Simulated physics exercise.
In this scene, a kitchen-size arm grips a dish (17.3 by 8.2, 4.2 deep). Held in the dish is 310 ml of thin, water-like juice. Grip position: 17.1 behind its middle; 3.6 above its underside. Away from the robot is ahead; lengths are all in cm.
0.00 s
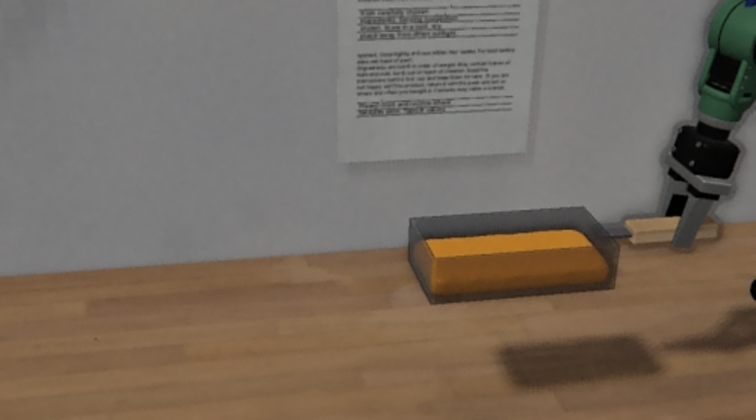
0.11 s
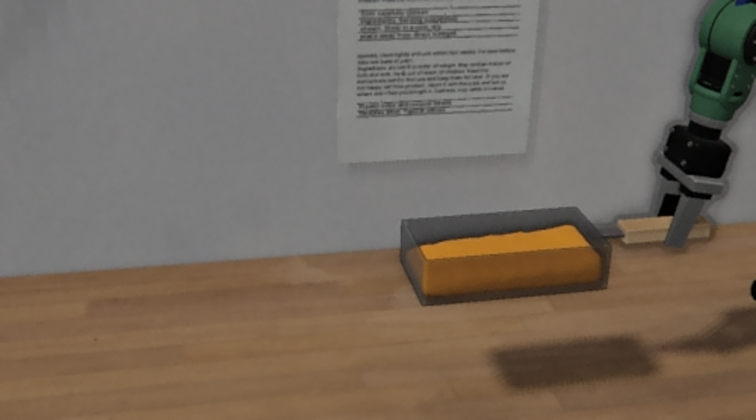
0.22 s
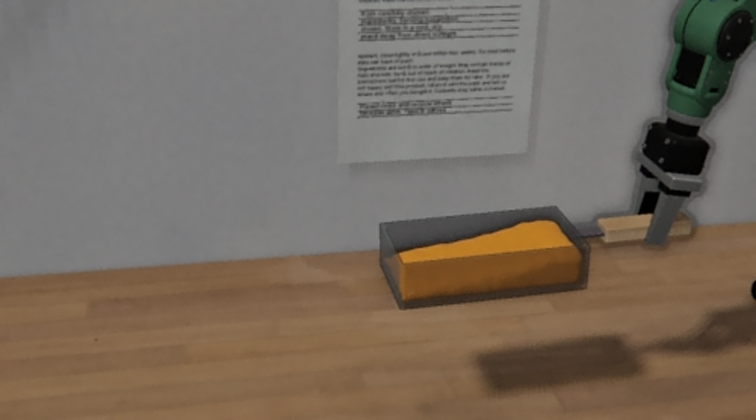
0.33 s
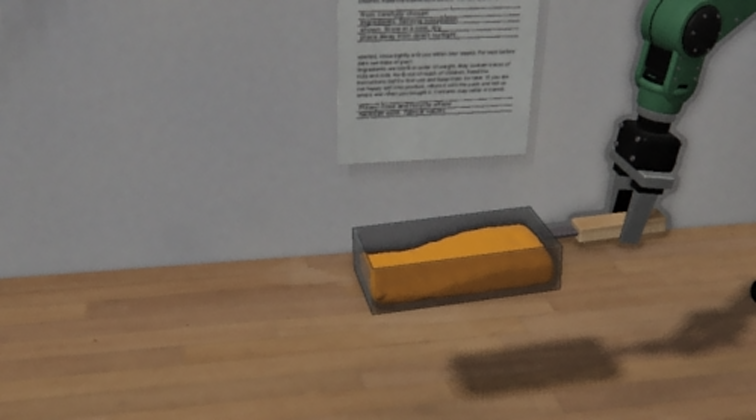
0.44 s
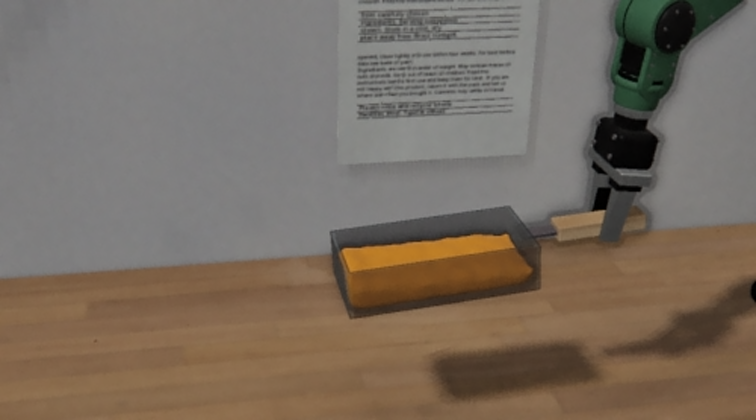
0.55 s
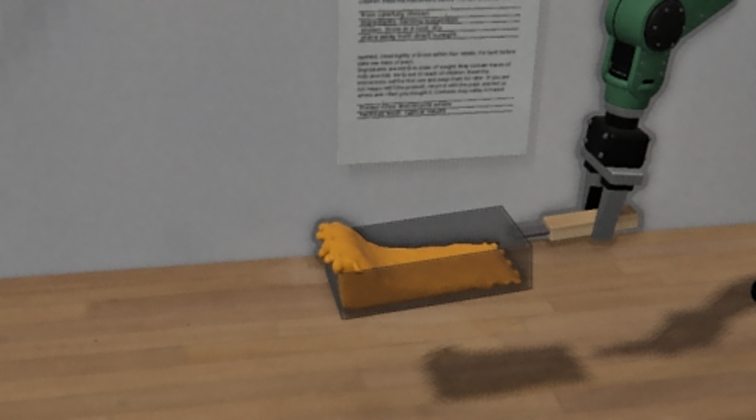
On a wooden surface beside a gray wall with a posted sheet, a green and black robotic arm moves a clear dish of orange liquid leftward by its handle; the liquid sloshes, then surges up at the left end.
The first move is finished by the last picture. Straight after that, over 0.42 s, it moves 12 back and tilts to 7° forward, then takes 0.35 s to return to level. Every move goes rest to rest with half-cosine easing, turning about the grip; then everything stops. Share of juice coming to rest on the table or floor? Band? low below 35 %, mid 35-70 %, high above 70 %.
Low.
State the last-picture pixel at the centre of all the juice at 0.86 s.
Centre: Close to (475, 282) in the last picture.
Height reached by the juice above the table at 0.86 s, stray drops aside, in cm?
The top of the liquid sits around 20 cm above the table.
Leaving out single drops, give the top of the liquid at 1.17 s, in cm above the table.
Some 22 cm.
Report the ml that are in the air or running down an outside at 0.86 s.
About 40 ml.
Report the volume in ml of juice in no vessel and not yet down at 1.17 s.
Roughly 0 ml.
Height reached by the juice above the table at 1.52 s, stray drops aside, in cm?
The liquid tops out near 22 cm above the table.
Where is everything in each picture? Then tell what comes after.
In the first frame, dish floor at (509, 270), level; upper third of the juice around (511, 254), from x 415 to 610, top at y 235; 310 ml in the dish.
In the second frame, dish floor at (502, 272), level; upper third of the juice around (527, 252), from x 405 to 600, top at y 225.
In the third frame, dish floor at (481, 273), tilted 2° forward; upper third of the juice around (533, 248), from x 385 to 580, top at y 225.
In the fourth frame, dish floor at (455, 276), tilted 3° forward; upper third of the juice around (501, 250), from x 360 to 550, top at y 230.
In the fifth frame, dish floor at (434, 277), tilted 5° forward; upper third of the juice around (446, 259), from x 340 to 530, top at y 235.
In the sixth frame, dish floor at (426, 278), tilted 5° forward; upper third of the juice around (352, 256), from x 320 to 520, top at y 225; 310 ml in the dish.
After 0.86 s, tilted 7° forward, liquid up to 23 above the table; 230 ml in the dish, 40 ml on the table or floor, 40 ml in the air or running down outside.
After 1.17 s, tilted 3° forward, liquid up to 23 above the table; 230 ml in the dish, 80 ml on the table or floor.
After 1.52 s, level, liquid up to 22 above the table; 230 ml in the dish, 80 ml on the table or floor.
After 2.32 s, level, liquid up to 21 above the table; 230 ml in the dish, 80 ml on the table or floor.
At rest, 230 ml in the dish, 80 ml on the table or floor. That is 26 % on the table or floor.
